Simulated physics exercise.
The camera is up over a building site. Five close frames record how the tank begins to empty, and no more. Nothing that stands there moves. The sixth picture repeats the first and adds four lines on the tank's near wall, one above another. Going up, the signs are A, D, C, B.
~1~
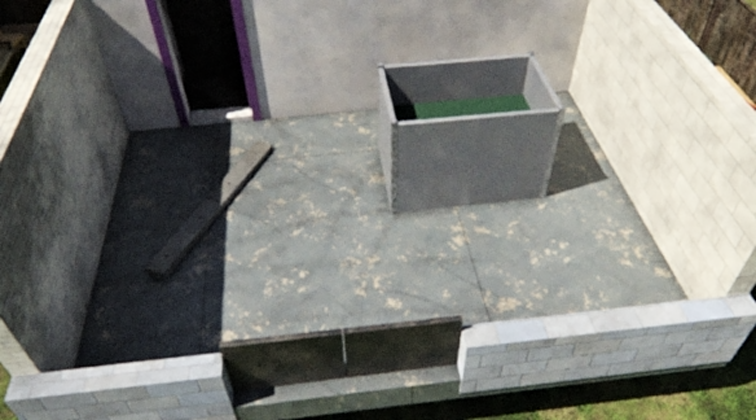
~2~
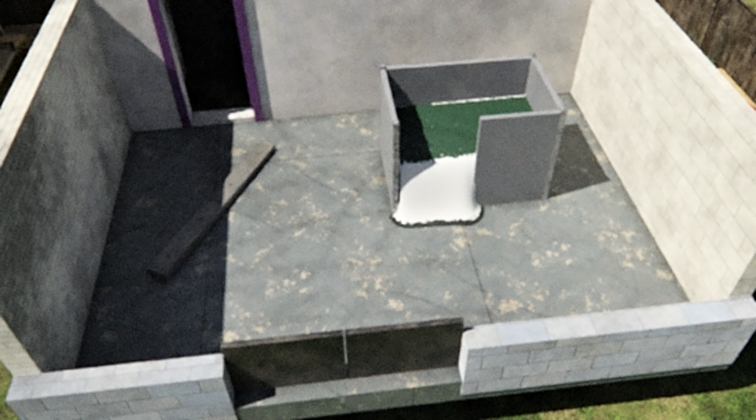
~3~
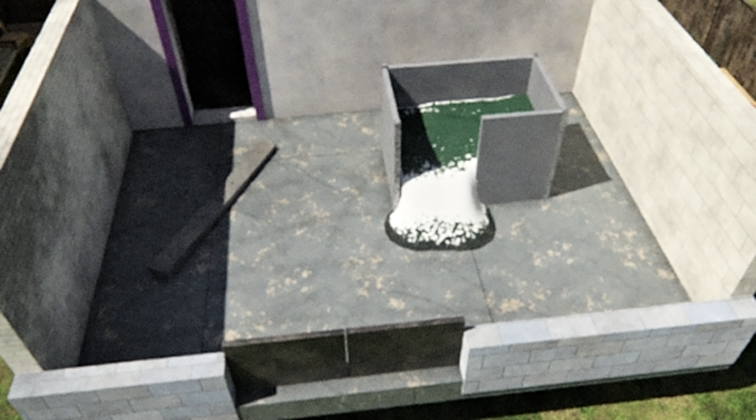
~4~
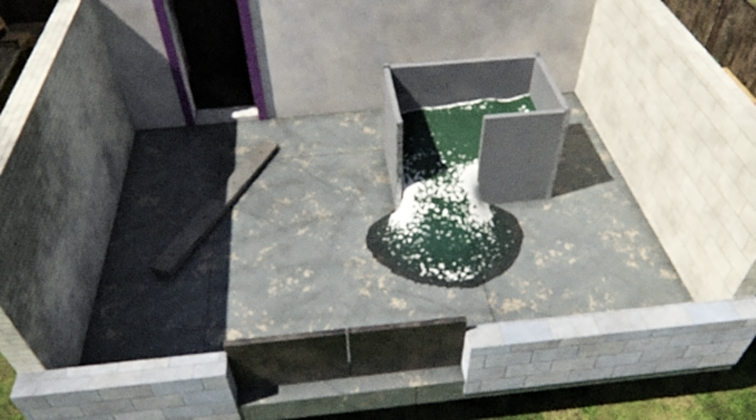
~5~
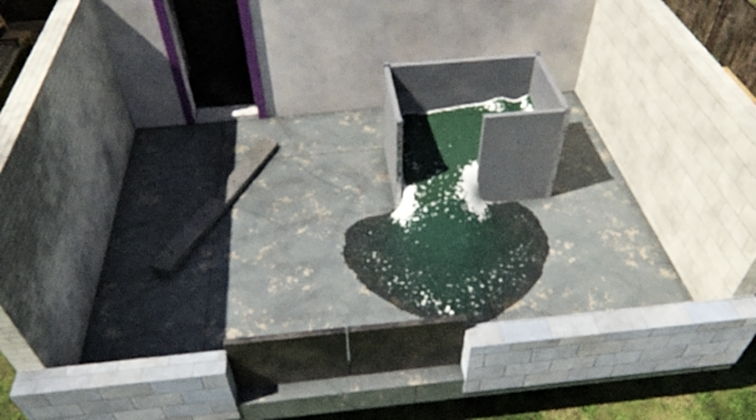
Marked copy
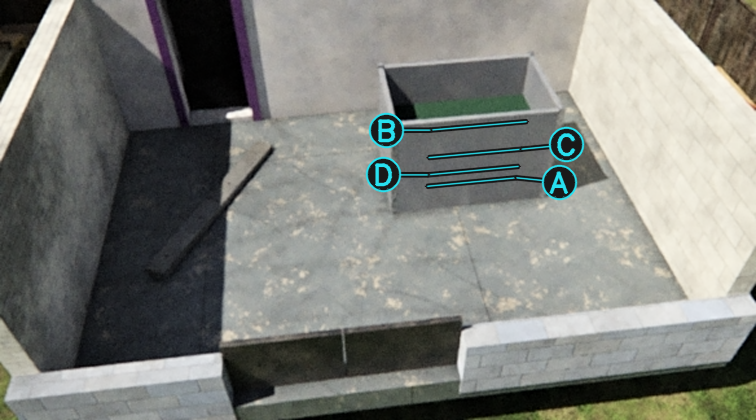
The clip opens on a walled concrete yard seen from above, with a grey tank of green water, a dark beam on the floor and a purple-framed doorway. Part of the tank's front opens, and water pours out in white foam, then spreads across the floor in a widening dark green pool.
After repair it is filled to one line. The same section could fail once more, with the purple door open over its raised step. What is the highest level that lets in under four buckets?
Mark C.
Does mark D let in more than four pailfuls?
No, not at all.
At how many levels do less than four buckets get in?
Three of the four.
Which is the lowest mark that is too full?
Mark B.
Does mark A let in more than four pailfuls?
No.
On the marked copy, A at (472, 182); B at (478, 125); C at (475, 153); D at (473, 170); from the bottom up A, D, C, B.
With A, nothing gets over.
With B, about 9 bucketfuls get in.
With C, a bucket or two gets in.
With D, nothing gets over.
